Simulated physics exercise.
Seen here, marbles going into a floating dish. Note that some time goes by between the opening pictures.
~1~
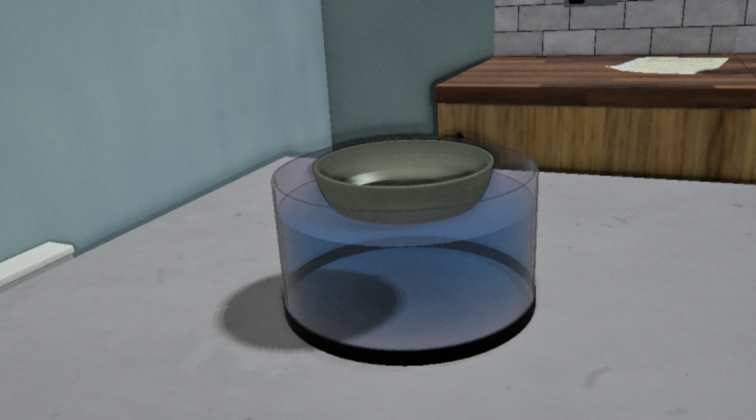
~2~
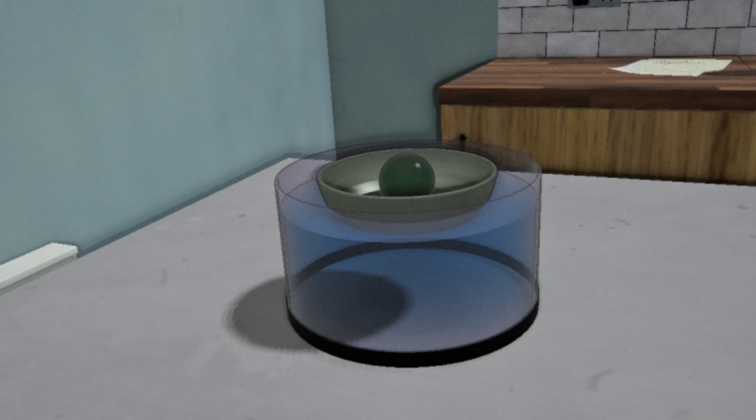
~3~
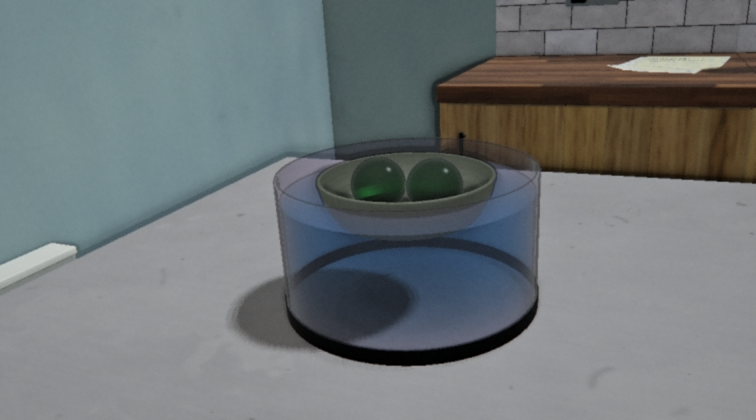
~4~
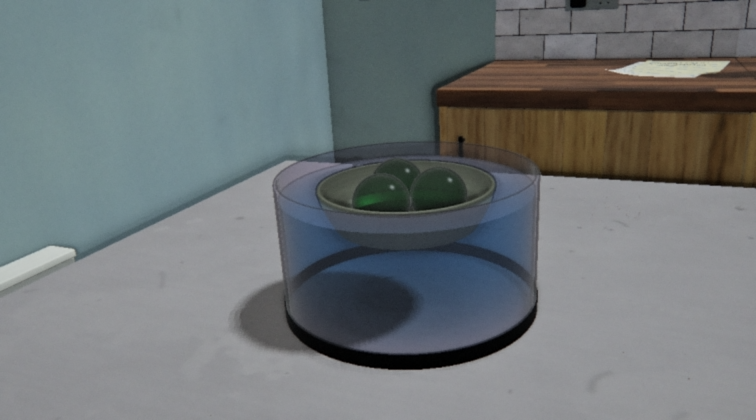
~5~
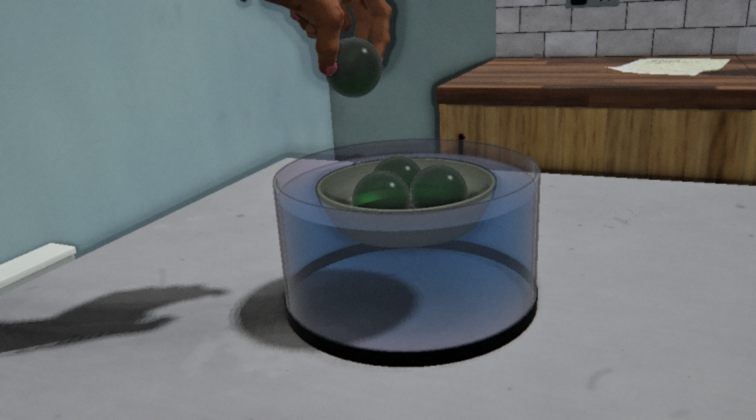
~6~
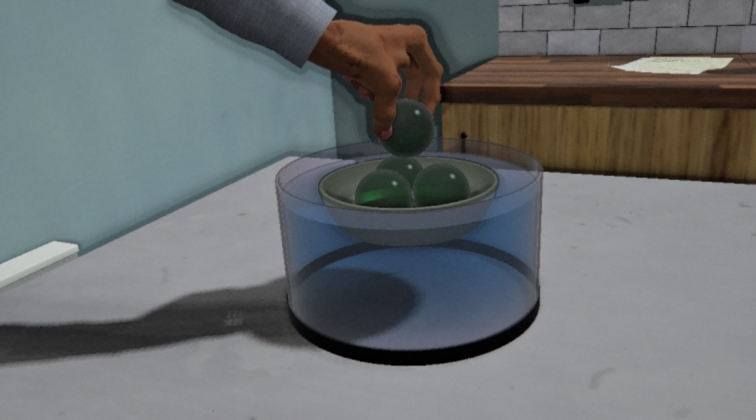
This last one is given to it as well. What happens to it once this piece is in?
It fills and goes down.
A moment on, the glass marble is in and the dish dips.
Further on, water pours in over its edge.
When it is over, the dish lies on the bottom with its load.
